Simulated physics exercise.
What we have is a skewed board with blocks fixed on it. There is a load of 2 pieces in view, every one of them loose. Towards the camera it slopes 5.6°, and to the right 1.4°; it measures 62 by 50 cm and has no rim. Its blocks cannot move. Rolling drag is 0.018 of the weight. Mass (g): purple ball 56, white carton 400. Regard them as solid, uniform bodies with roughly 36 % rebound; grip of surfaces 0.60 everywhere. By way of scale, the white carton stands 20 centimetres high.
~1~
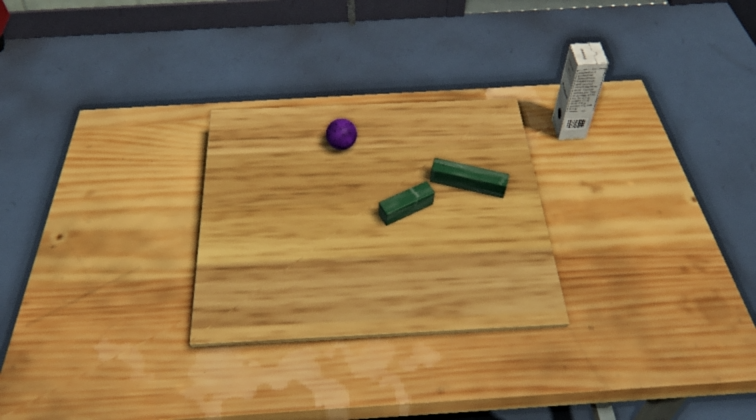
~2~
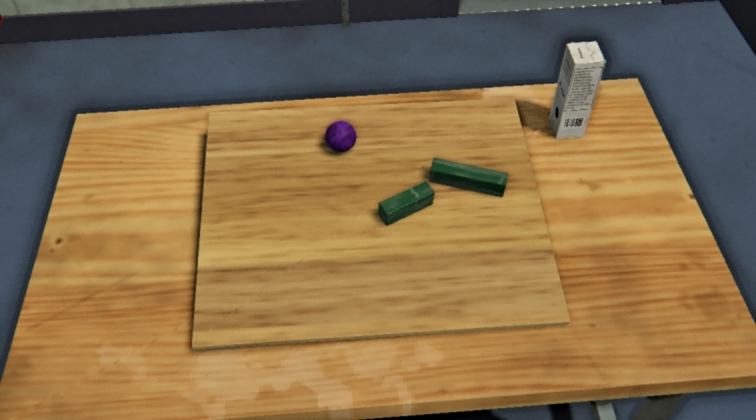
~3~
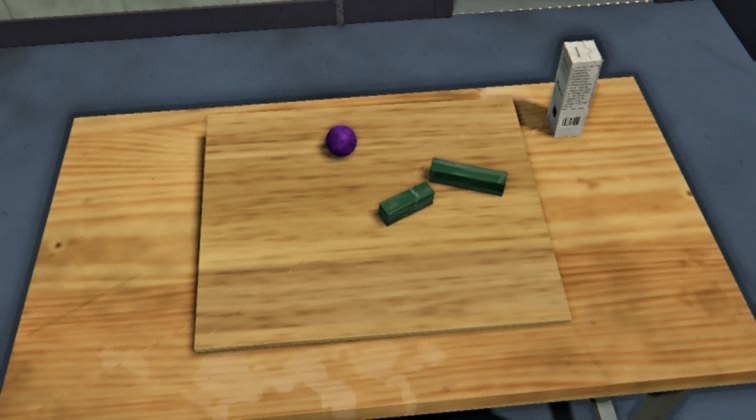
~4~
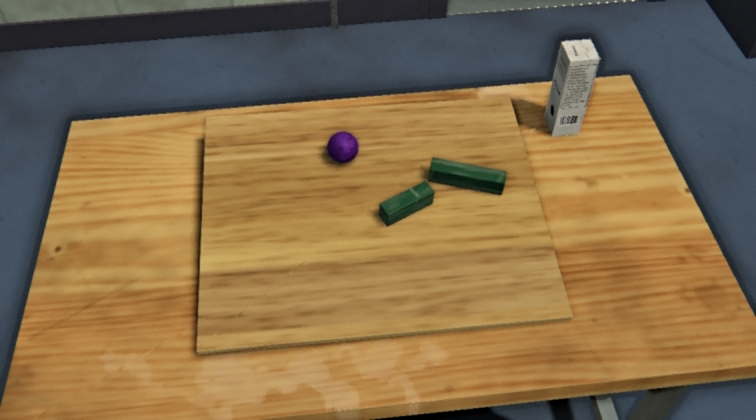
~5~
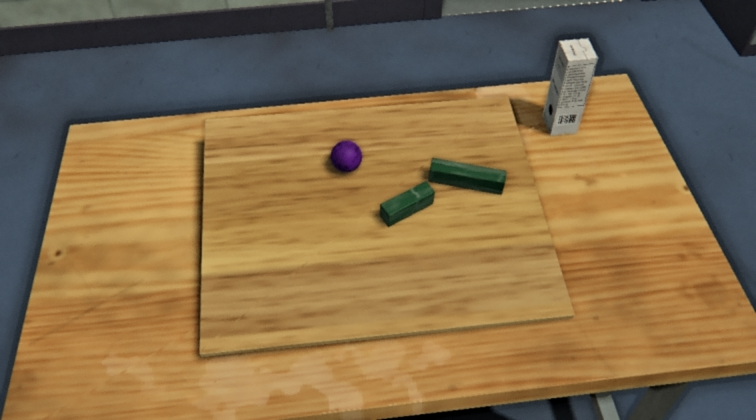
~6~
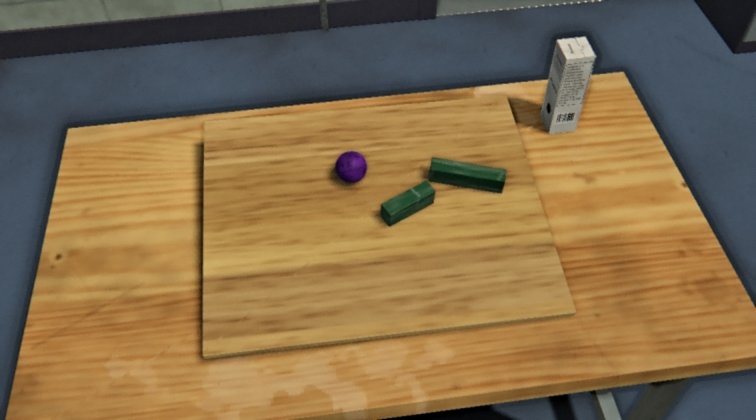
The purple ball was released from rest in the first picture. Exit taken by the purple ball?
I expect it drops off the front.
Then, 0.30 s past the last view, 24 cm of board to the near edge; purple ball near (359, 205).
Then, 0.80 s past the last view, 9 cm of board to the near edge; purple ball near (338, 280).
Then, 1.10 s past the last view, it has gone over the near edge; purple ball near (343, 372).
Then, 1.30 s past the last view, it has gone over the near edge.
Finally, it has gone over the near edge; white carton still in place (within 8 cm).
